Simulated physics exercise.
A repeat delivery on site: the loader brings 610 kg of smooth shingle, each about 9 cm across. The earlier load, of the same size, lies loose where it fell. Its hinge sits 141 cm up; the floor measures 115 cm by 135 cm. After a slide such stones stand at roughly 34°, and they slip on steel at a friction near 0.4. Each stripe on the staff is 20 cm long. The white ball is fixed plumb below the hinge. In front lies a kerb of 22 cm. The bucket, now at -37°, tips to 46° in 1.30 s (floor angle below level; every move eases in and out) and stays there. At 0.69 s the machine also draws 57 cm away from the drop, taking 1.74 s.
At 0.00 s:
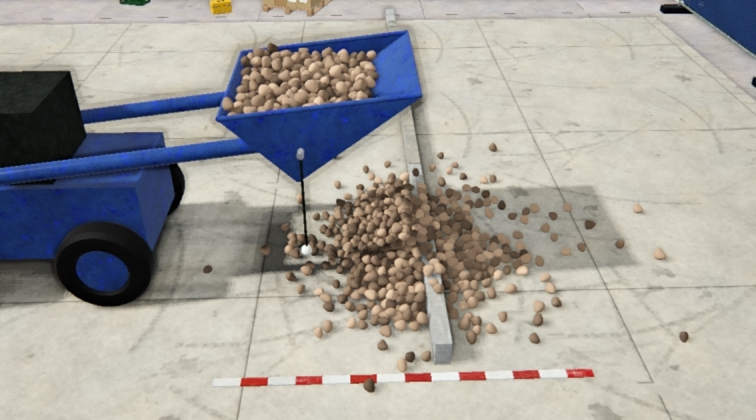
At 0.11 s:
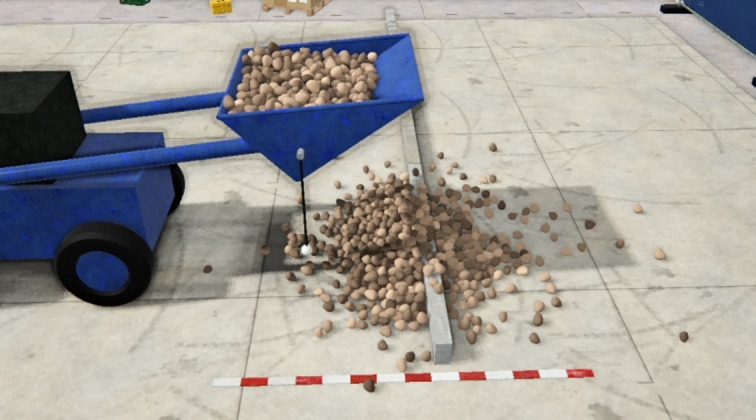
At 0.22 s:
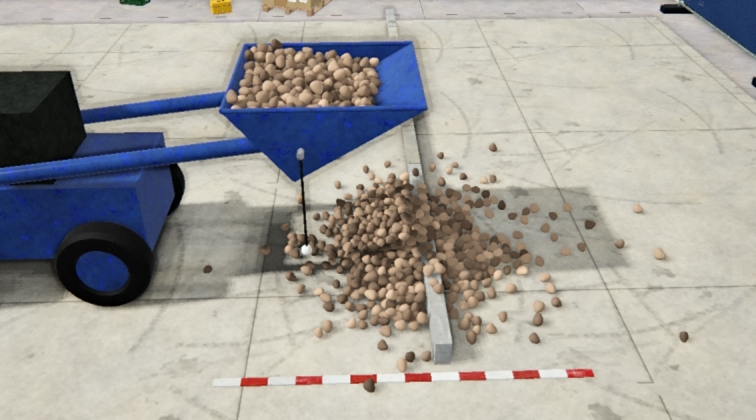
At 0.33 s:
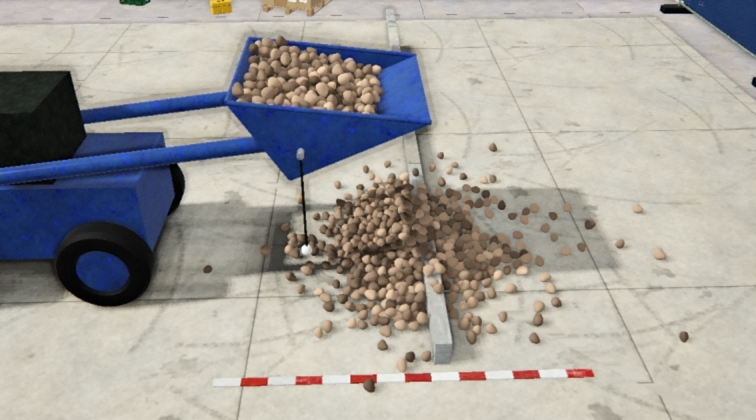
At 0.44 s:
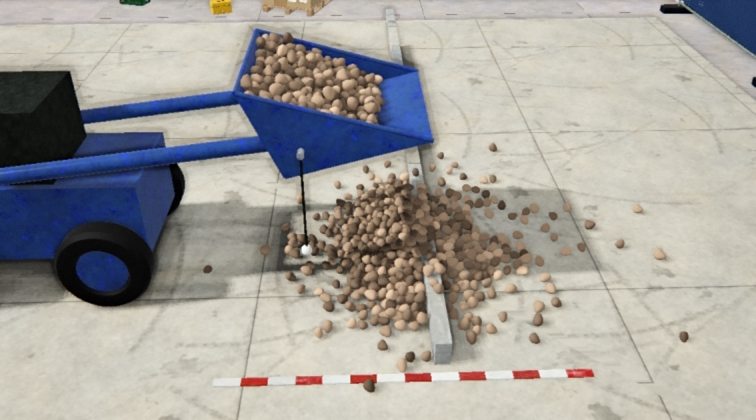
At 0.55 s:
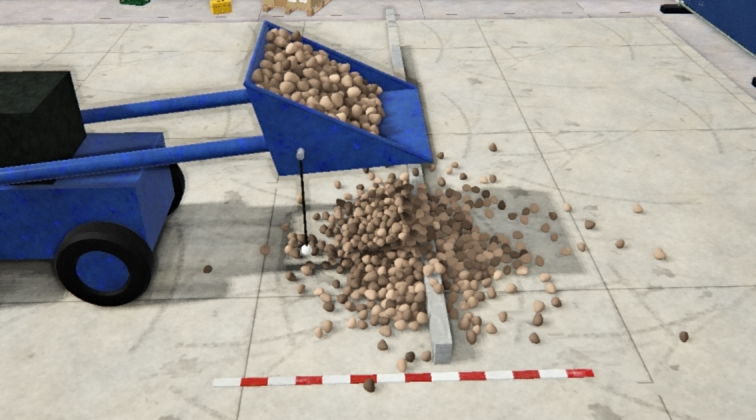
Blue loader raising its stone-filled bucket's rear and lowering its front lip, the stones shifting forward above a loose pile across a kerb.
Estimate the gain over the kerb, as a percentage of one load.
Close to 17 parts in a hundred.
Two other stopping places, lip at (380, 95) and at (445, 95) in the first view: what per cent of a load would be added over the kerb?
Near 0 per cent from the first place, 35 from the second.
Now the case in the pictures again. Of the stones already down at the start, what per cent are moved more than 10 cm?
Roughly 30 per cent of them.
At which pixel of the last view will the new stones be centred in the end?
Their middle is at about (380, 236).
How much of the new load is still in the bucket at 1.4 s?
Roughly 30 per cent is still inside.
After 1.0 s the floor is at 33°; in per cent of one load, 99 in the bucket, 72 on this side of the kerb, 29 over the kerb; the foremost stones are at (609, 240).
After 1.4 s the floor is at 46°; in per cent of one load, 28 in the bucket, 140 on this side of the kerb, 32 over the kerb; the foremost stones are at (609, 240).
After 2.9 s the floor is at 46°; in per cent of one load, 0 in the bucket, 154 on this side of the kerb, 46 over the kerb; the foremost stones are at (634, 251).
After 5.7 s the floor is at 46°; in per cent of one load, 0 in the bucket, 154 on this side of the kerb, 46 over the kerb; the foremost stones are at (635, 251). Net gain over the kerb, 17.
